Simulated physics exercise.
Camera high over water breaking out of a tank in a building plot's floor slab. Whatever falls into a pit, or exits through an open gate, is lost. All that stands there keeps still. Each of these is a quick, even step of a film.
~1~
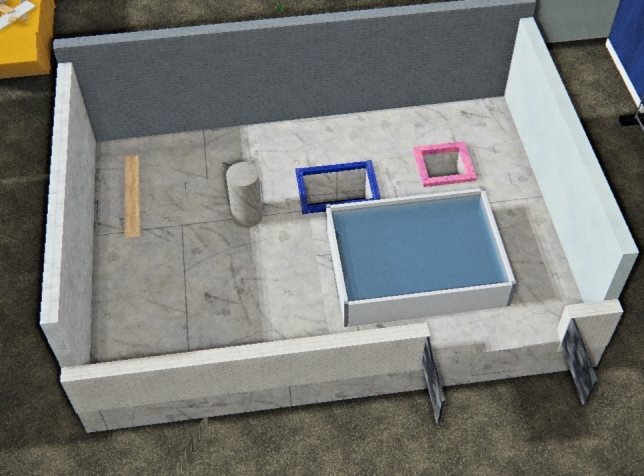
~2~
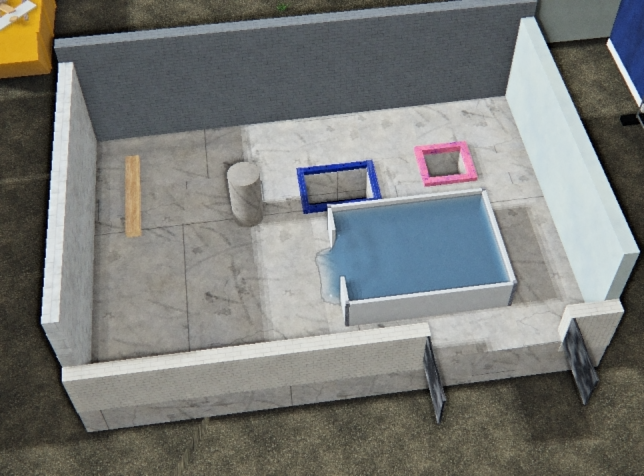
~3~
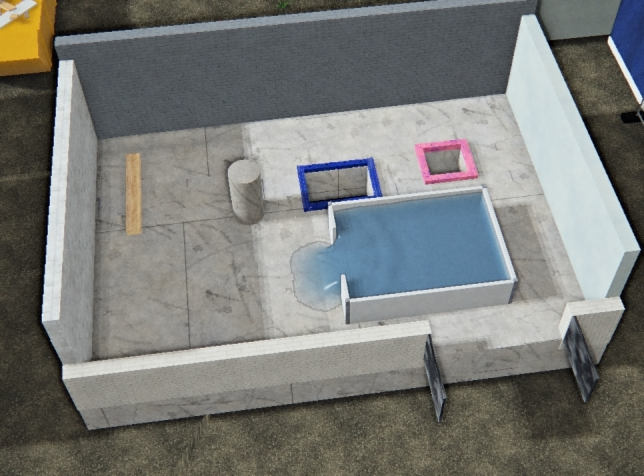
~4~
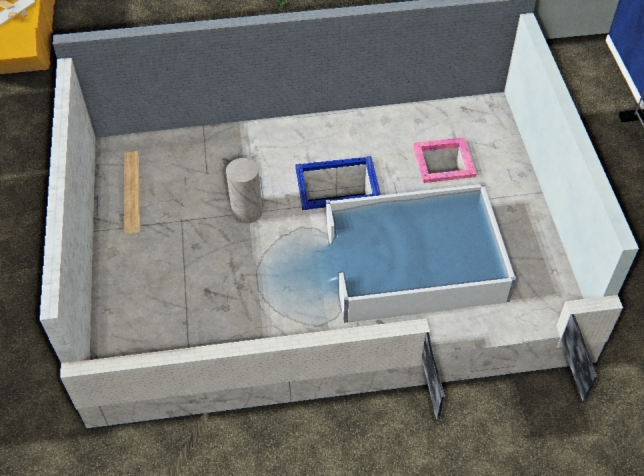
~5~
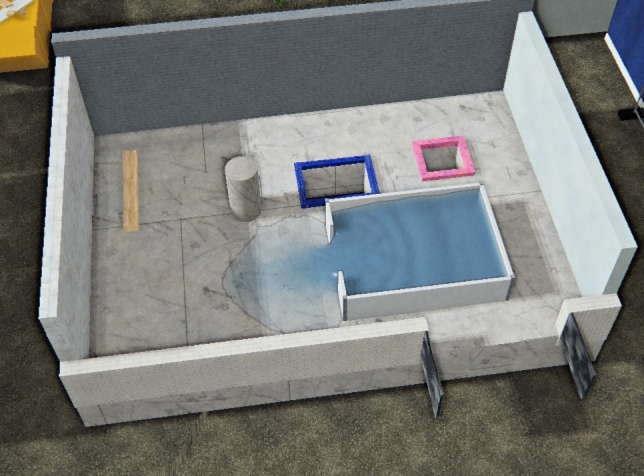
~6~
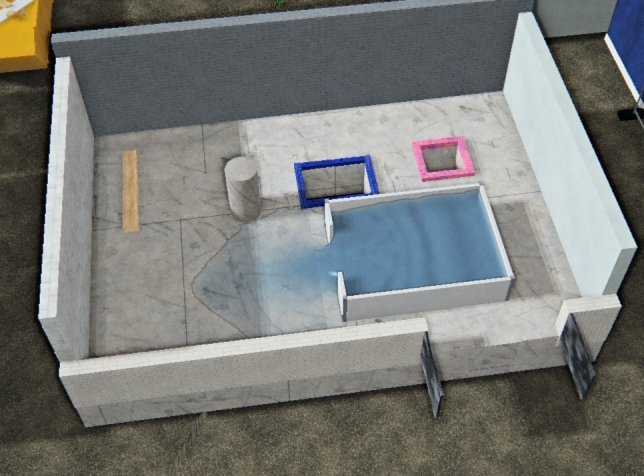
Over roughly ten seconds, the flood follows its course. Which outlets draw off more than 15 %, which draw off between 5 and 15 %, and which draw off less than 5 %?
In order: The gate claims a light share - short of five per cent. The pink pit claims a light share - short of five per cent. The blue pit claims a light share - short of five per cent.
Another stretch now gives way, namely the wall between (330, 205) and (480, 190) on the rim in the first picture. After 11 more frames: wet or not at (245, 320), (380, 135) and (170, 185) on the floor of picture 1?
In turn: Free of water, covered, free of water.
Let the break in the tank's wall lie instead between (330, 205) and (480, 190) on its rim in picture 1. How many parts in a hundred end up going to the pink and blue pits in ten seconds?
Per cent: Pink 12, blue 20.
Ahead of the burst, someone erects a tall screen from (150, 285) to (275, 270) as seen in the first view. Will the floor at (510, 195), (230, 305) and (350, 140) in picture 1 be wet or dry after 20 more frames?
Result in the order given: Unaffected, drowned, unaffected.
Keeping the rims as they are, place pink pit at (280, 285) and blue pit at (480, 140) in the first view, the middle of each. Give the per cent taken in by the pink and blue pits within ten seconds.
Log, per cent - pink: 30, blue: 0.
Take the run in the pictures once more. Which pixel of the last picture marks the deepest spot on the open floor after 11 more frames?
It should be deepest at about (89, 365).
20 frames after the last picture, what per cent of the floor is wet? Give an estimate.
Estimate: Some 45 in a hundred.
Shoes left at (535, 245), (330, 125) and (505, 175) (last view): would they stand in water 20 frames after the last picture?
Points in order - 1: Unwetted; 2: Unwetted; 3: Unwetted.
A moment on, water covers 30 % of the floor; the gate 0 %, the pink pit 0 %, the blue pit 0 %.
Next, water covers 35 % of the floor; the gate 0 %, the pink pit 0 %, the blue pit 0 %.
Then, water covers 45 % of the floor; the gate 0 %, the pink pit 0 %, the blue pit 0 %.
Later, water covers 55 % of the floor; the gate 0 %, the pink pit 0 %, the blue pit 0 %.
In the end, water covers 80 % of the floor; the gate 0 %, the pink pit 0 %, the blue pit 0 %.
